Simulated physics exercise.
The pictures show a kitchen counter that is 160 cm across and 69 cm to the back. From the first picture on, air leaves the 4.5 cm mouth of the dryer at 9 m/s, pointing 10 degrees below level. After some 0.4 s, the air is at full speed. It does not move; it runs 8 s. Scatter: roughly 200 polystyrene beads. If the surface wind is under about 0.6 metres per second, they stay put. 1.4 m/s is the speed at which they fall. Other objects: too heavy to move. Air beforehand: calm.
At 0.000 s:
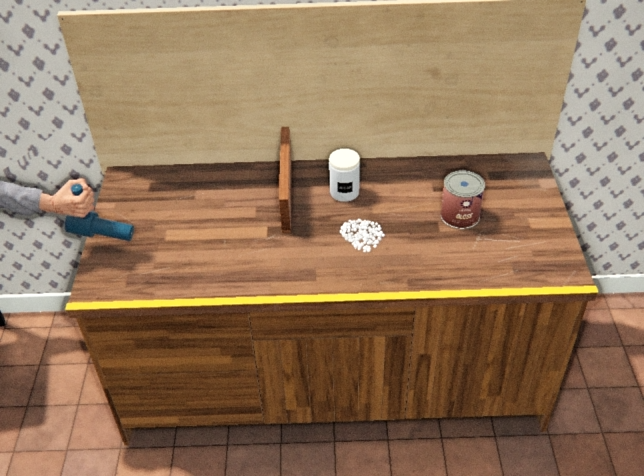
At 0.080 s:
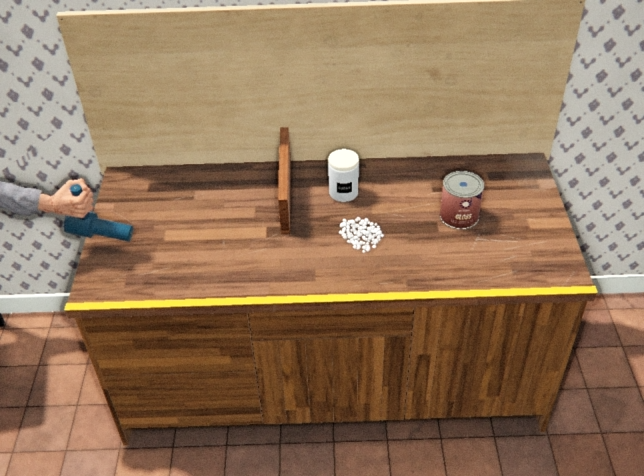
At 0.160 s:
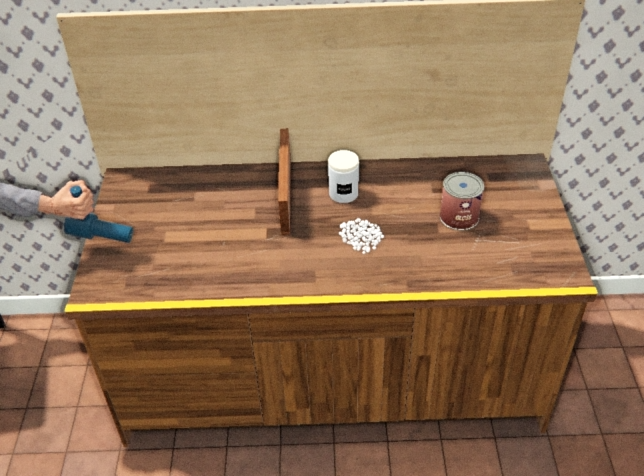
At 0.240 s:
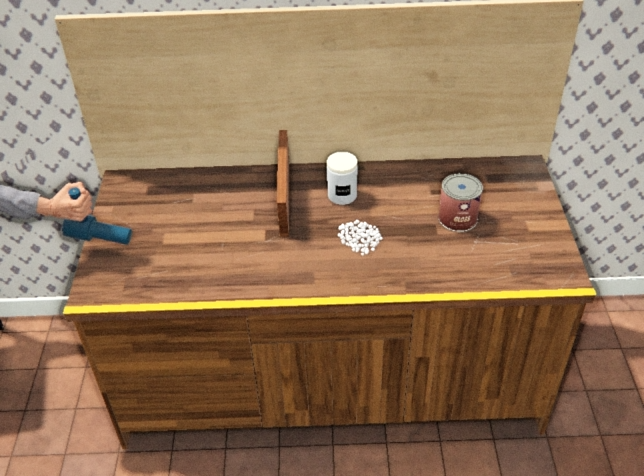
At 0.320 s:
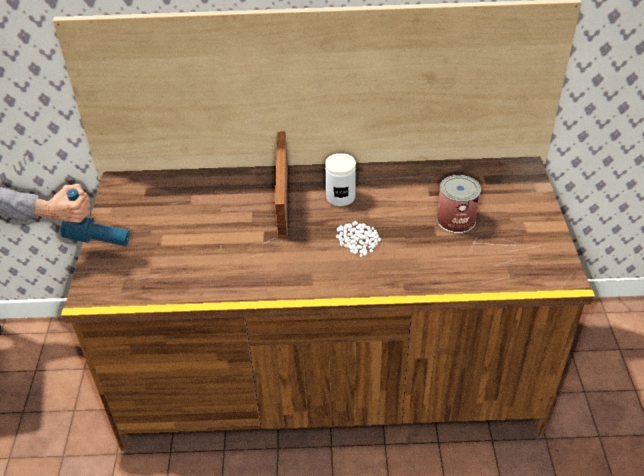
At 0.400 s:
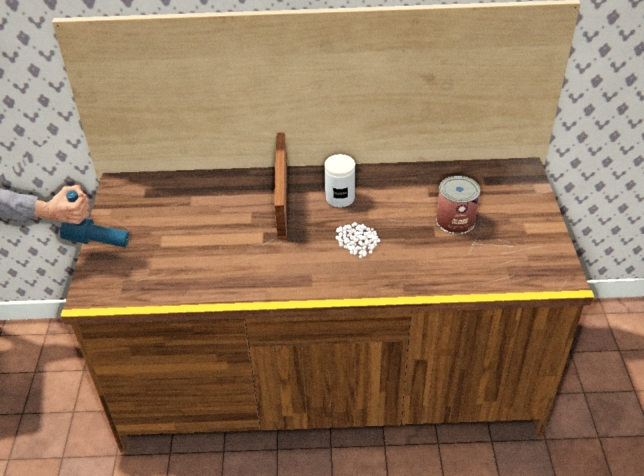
A hand holding a blue dryer still at the left of a wooden counter, white beads, jar, can and upright board staying put.
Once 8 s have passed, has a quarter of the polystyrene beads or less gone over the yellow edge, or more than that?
The quarter line is respected.
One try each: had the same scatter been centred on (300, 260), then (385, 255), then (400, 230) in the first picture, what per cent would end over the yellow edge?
About 25, 5 and 0 in a hundred, in that order.
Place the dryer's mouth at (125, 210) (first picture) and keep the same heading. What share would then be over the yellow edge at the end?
0 per cent.
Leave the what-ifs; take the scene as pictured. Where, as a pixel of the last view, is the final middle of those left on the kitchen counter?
Around (526, 215).
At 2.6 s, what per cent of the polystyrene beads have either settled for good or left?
Estimate: Close to 40 %.
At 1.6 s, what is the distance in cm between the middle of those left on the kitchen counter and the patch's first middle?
I'd guess near 40 cm.
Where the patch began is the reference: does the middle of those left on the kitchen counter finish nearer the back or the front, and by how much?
Toward the rear, roughly 10 cm.
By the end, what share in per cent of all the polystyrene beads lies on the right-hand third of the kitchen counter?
I'd put it at about 20 percent.
After 1.6 s the count stands so, 0 % are over the yellow edge; the middle of those still in play is near (453, 203).
After 2.6 s the count stands so, 0 % are over the yellow edge; the middle of those still in play is near (502, 175).
After 4.4 s the count stands so, 0 % are over the yellow edge; the middle of those still in play is near (540, 213).
After 8.0 s, at the end, 0 % are over the yellow edge; the middle of those still in play is near (526, 215).
